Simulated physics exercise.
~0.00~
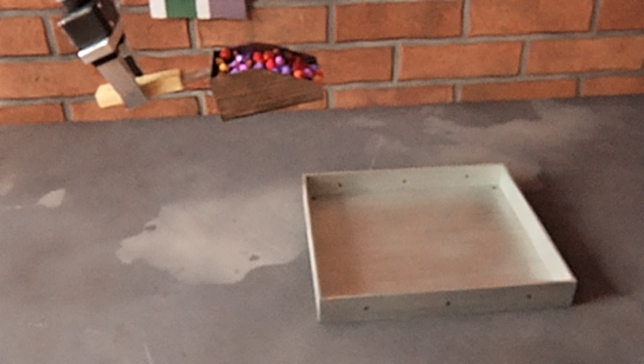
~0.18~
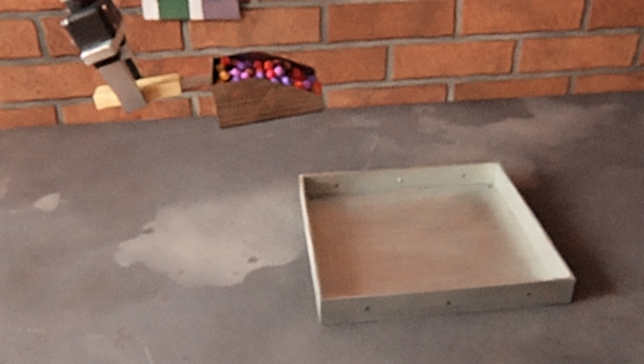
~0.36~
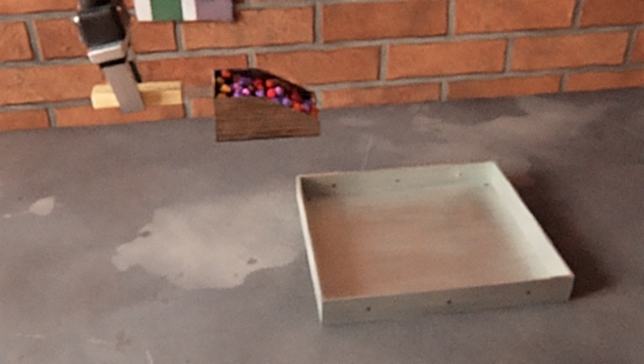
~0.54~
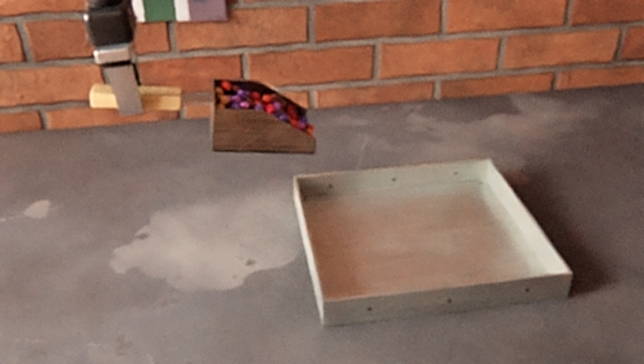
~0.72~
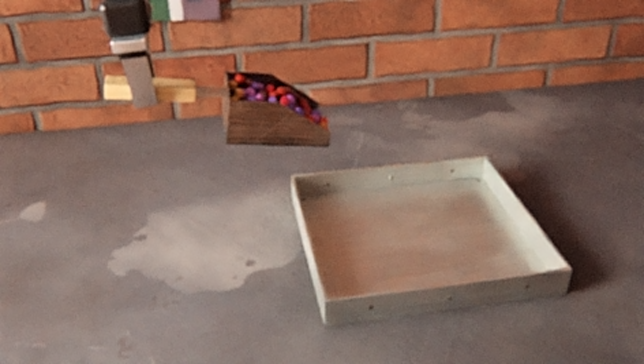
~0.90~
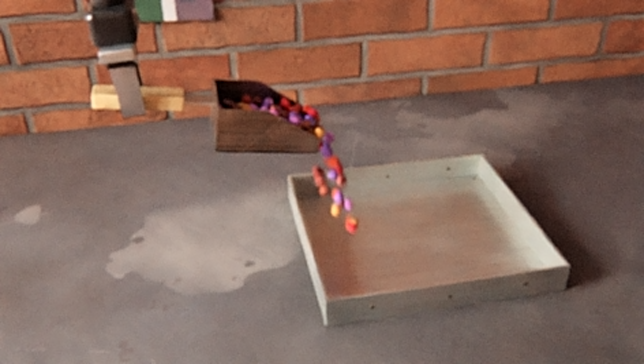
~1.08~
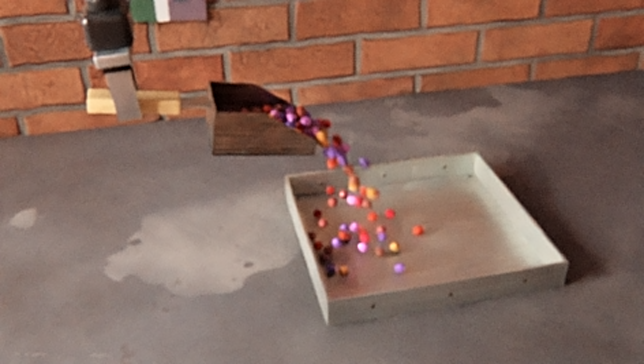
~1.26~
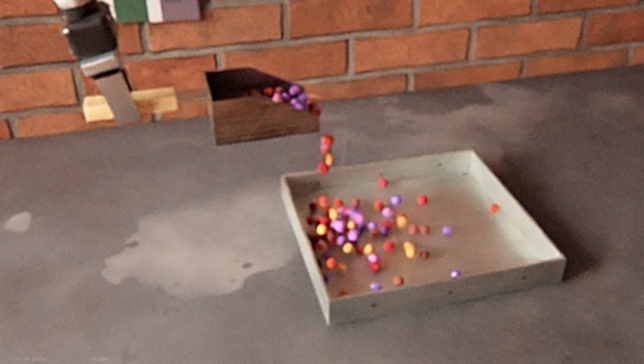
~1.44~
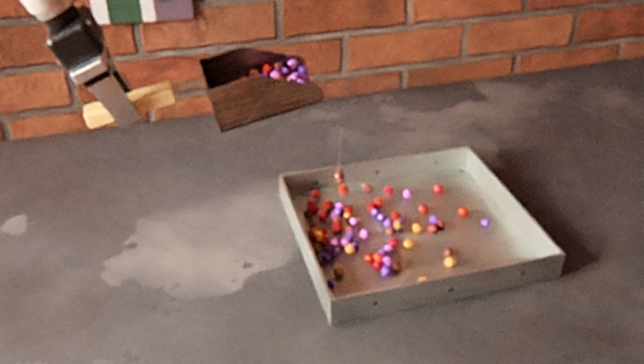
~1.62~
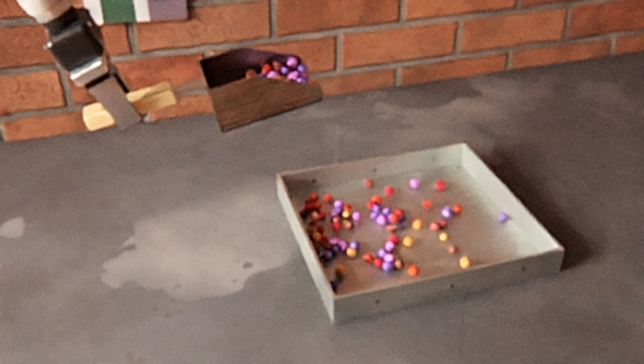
On a grey tabletop, a robot tips a scoop, spilling many colourful sweets into a tray.
